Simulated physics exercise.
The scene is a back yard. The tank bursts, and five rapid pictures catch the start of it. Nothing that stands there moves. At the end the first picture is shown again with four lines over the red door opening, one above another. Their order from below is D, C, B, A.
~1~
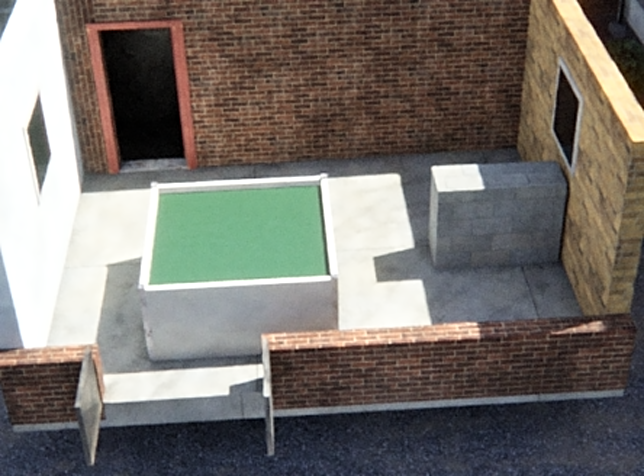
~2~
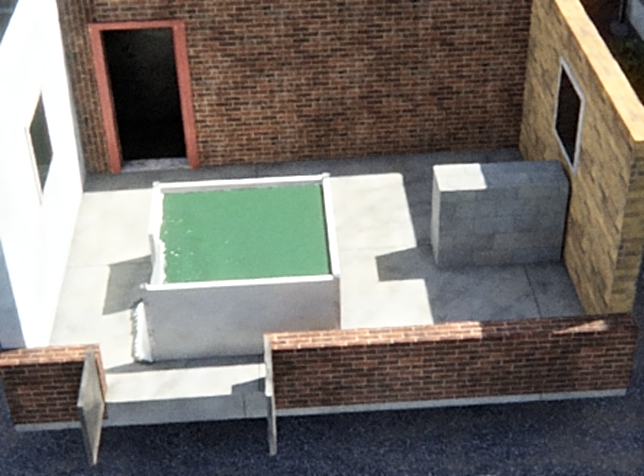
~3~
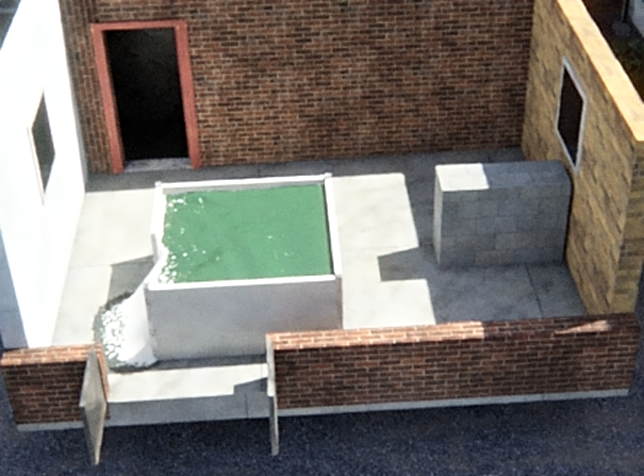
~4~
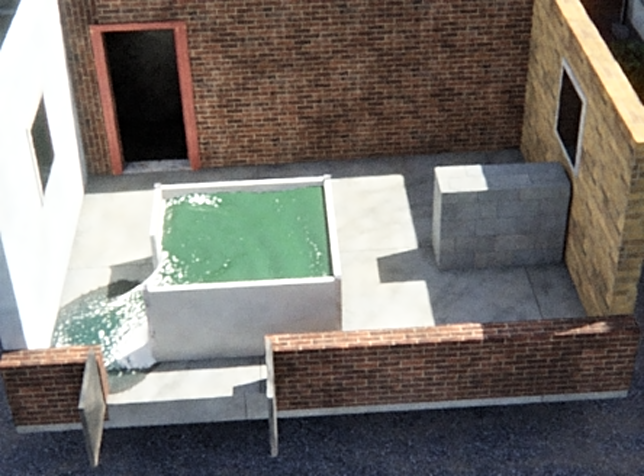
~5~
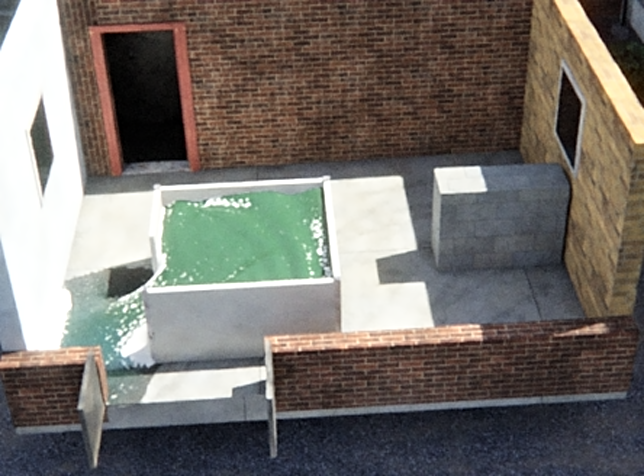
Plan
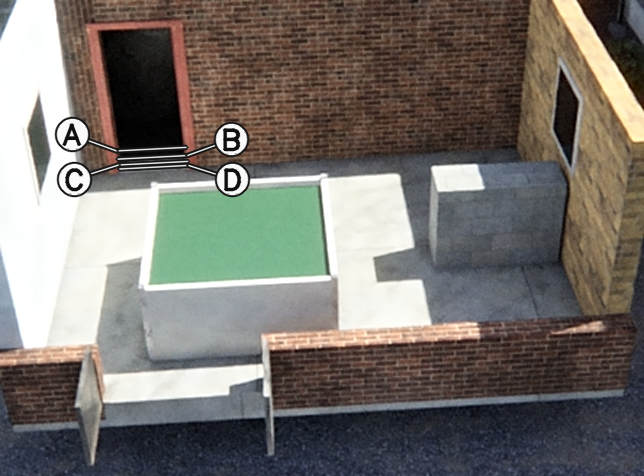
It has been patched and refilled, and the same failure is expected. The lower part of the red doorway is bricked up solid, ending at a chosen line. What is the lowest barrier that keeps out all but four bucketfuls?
A will do.
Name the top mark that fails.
Here it is mark B.
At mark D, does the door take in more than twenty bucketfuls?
Yes, it does.
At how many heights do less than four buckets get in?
One of the four.
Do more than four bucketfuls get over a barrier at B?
Yes, it does.
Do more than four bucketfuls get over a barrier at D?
Yes.
On the marked copy, A at (151, 149); B at (152, 157); C at (153, 163); D at (153, 167); from the bottom up D, C, B, A.
If A is chosen, a splash gets over, under a bucket.
If B is chosen, about 10 bucketfuls get in.
If C is chosen, dozens of bucketfuls pour in.
If D is chosen, dozens of bucketfuls pour in.
